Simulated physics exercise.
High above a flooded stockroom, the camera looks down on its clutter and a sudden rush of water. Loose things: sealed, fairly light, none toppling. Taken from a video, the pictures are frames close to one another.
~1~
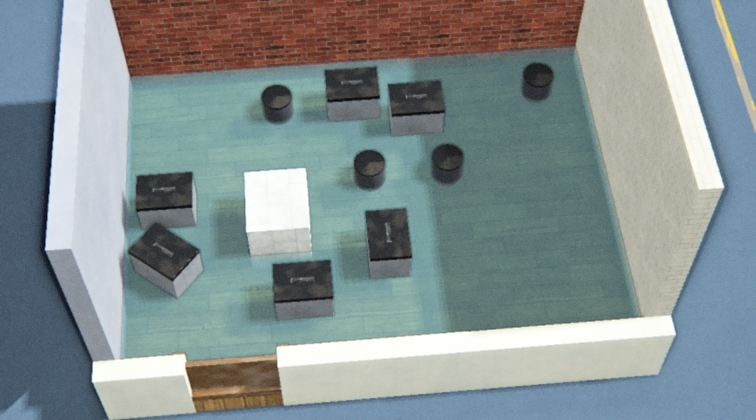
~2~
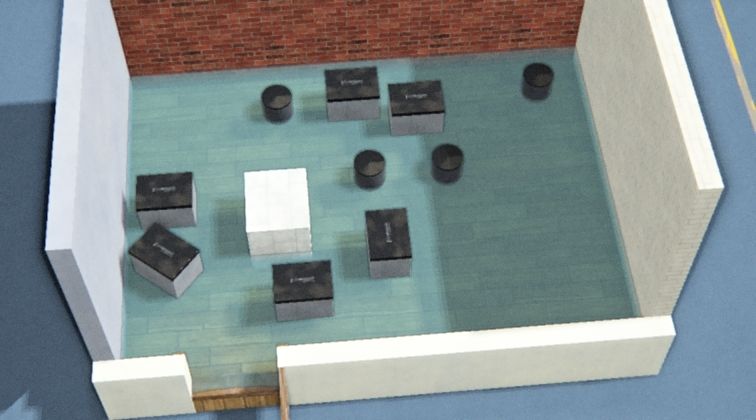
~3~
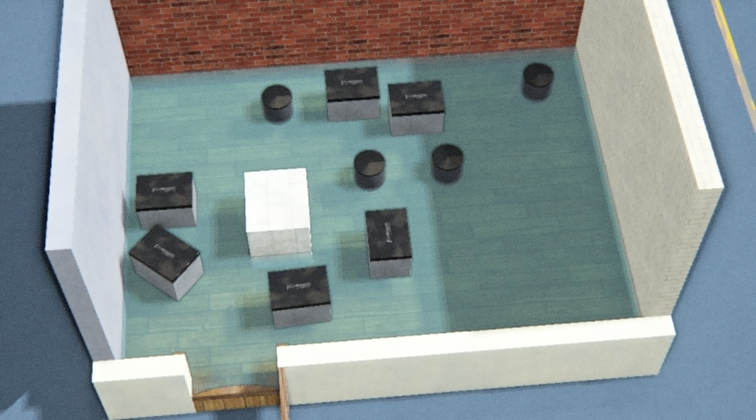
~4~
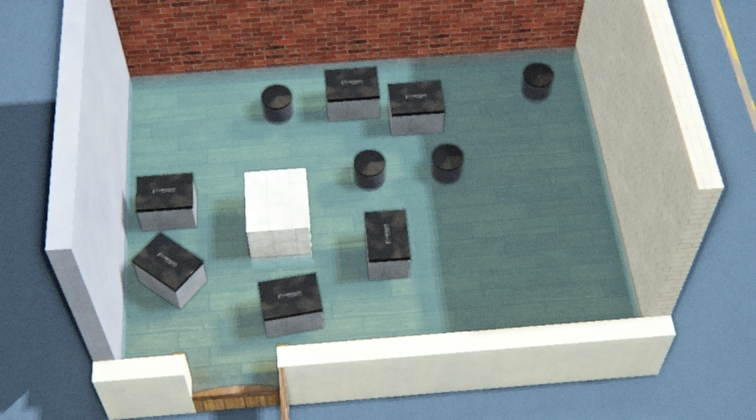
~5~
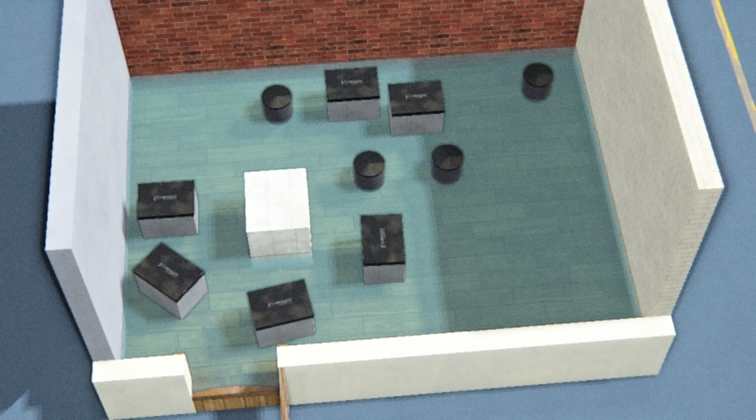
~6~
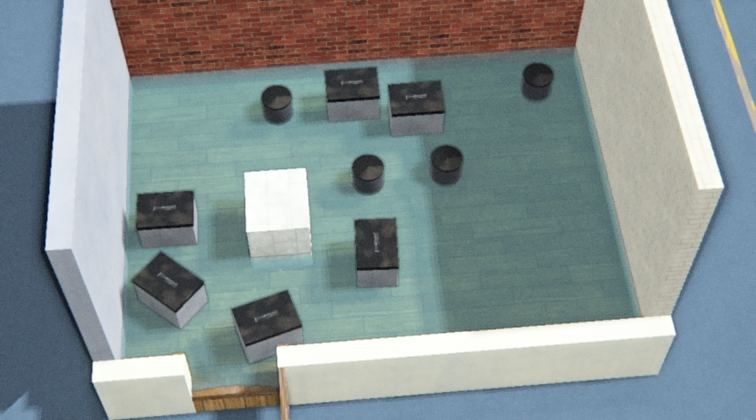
In a flooded stockroom, the door opens and nearby floating chests drift slowly toward it.
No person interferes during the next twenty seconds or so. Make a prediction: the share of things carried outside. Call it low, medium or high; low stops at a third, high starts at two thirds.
Medium.
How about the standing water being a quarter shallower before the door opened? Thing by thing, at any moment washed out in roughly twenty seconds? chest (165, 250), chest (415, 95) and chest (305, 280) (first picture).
Log - object 1: Lost; object 2: Still there; object 3: Lost.
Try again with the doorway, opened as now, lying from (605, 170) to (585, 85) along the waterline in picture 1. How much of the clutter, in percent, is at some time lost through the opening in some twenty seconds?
70 per cent.
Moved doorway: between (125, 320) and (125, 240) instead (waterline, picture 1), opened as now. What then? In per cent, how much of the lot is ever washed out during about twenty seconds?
Roughly 60 per cent.
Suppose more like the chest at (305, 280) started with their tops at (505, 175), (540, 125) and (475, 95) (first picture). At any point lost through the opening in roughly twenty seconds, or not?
The three, in sequence: Remains behind, remains behind and remains behind.
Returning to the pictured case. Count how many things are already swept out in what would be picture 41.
4 in all.
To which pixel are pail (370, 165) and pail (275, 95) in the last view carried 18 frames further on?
I'd expect them close to (339, 216) and (239, 127).
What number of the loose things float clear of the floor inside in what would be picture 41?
I count 6.
A moment on, 1 of 10 are out; 9 afloat.
Next, 3 of 10 are out; 7 afloat.
Later, 4 of 10 are out; 6 afloat.
In the end, 5 of 10 are out; 5 afloat.
